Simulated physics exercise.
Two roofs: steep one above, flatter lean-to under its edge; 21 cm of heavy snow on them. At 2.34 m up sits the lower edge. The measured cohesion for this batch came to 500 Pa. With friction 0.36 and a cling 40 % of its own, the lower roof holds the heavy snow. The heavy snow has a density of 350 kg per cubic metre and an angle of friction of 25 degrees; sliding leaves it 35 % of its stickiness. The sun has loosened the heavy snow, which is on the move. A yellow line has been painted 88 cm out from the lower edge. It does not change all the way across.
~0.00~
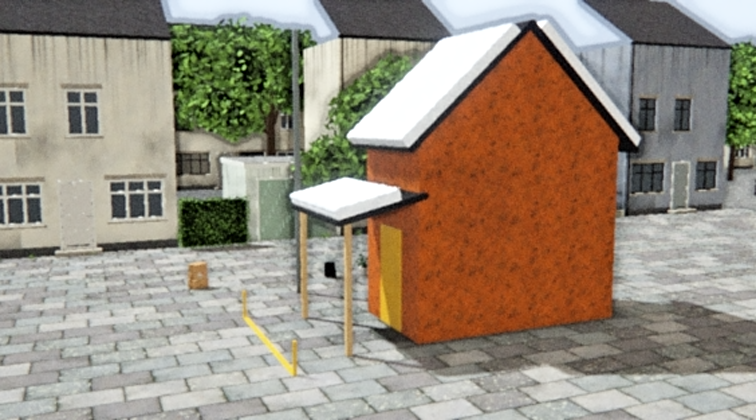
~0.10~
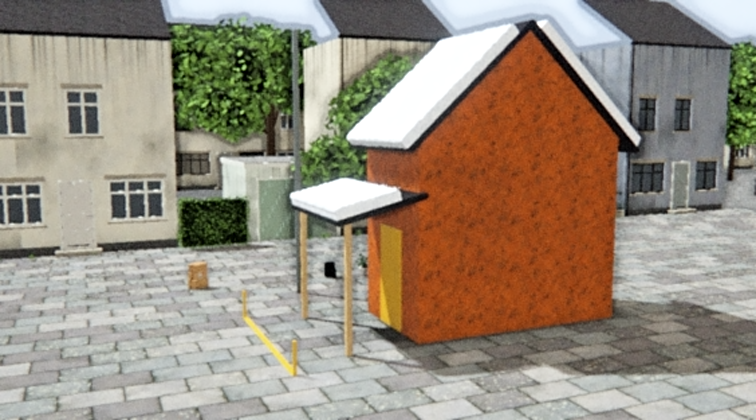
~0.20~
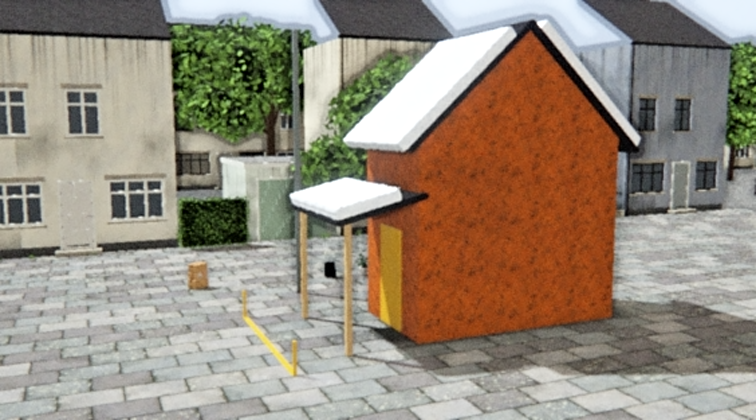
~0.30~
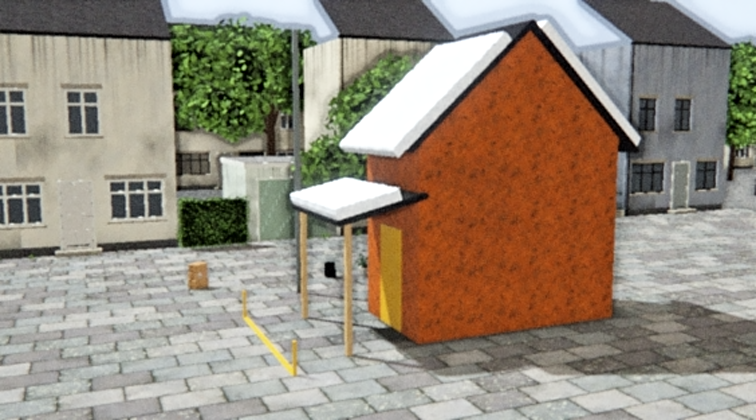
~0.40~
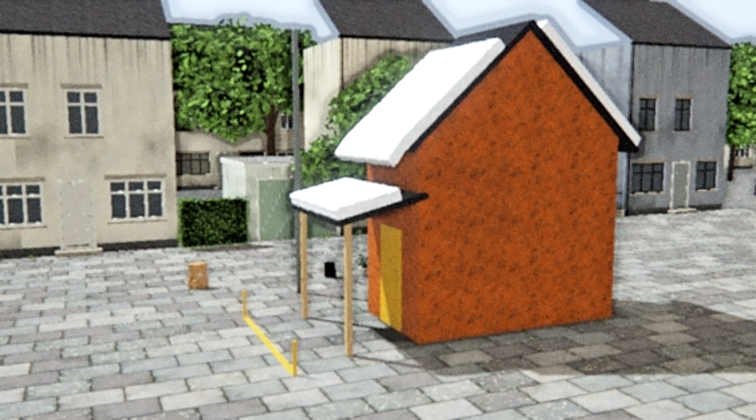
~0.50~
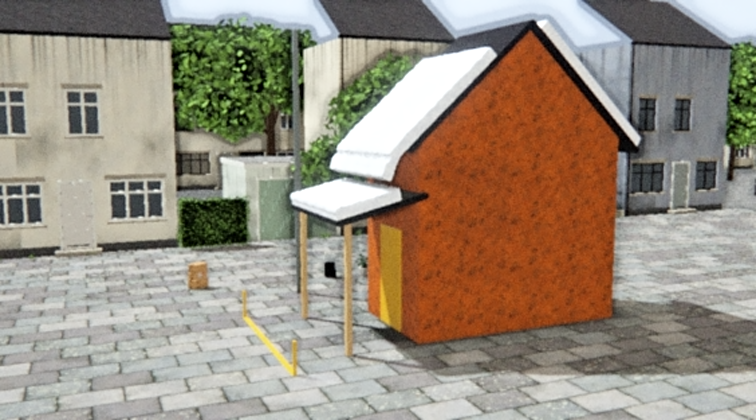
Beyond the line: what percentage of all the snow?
I would say close to 71 percent.
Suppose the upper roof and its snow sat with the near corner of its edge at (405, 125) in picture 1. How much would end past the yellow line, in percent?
In that case some 70 per cent.
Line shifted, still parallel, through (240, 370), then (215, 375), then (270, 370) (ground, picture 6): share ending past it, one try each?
Respectively about 50 in a hundred, 40 in a hundred and 65 in a hundred.
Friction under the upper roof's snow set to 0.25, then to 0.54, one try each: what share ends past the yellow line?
First some 65 %, after that some 50 %.
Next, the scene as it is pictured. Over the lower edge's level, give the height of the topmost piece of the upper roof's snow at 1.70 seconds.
At that moment the top of the snow is about 0.5 m above the lower edge.
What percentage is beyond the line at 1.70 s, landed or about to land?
65 percent.
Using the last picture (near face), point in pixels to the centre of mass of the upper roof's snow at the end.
Look near (208, 356) in the final picture.
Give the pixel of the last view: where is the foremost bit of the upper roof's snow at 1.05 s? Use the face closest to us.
Look roughly at (313, 217).
By 1.05 s, none is below the lower edge and 0 % is past the line.
By 1.70 s, 70 % is below the lower edge and 65 % is past the line.
By 2.35 s, 82 % is below the lower edge and 71 % is past the line.
By 3.00 s, 82 % is below the lower edge and 71 % is past the line.
By 3.10 s, at the end, 82 % is below the lower edge and 71 % is past the line.
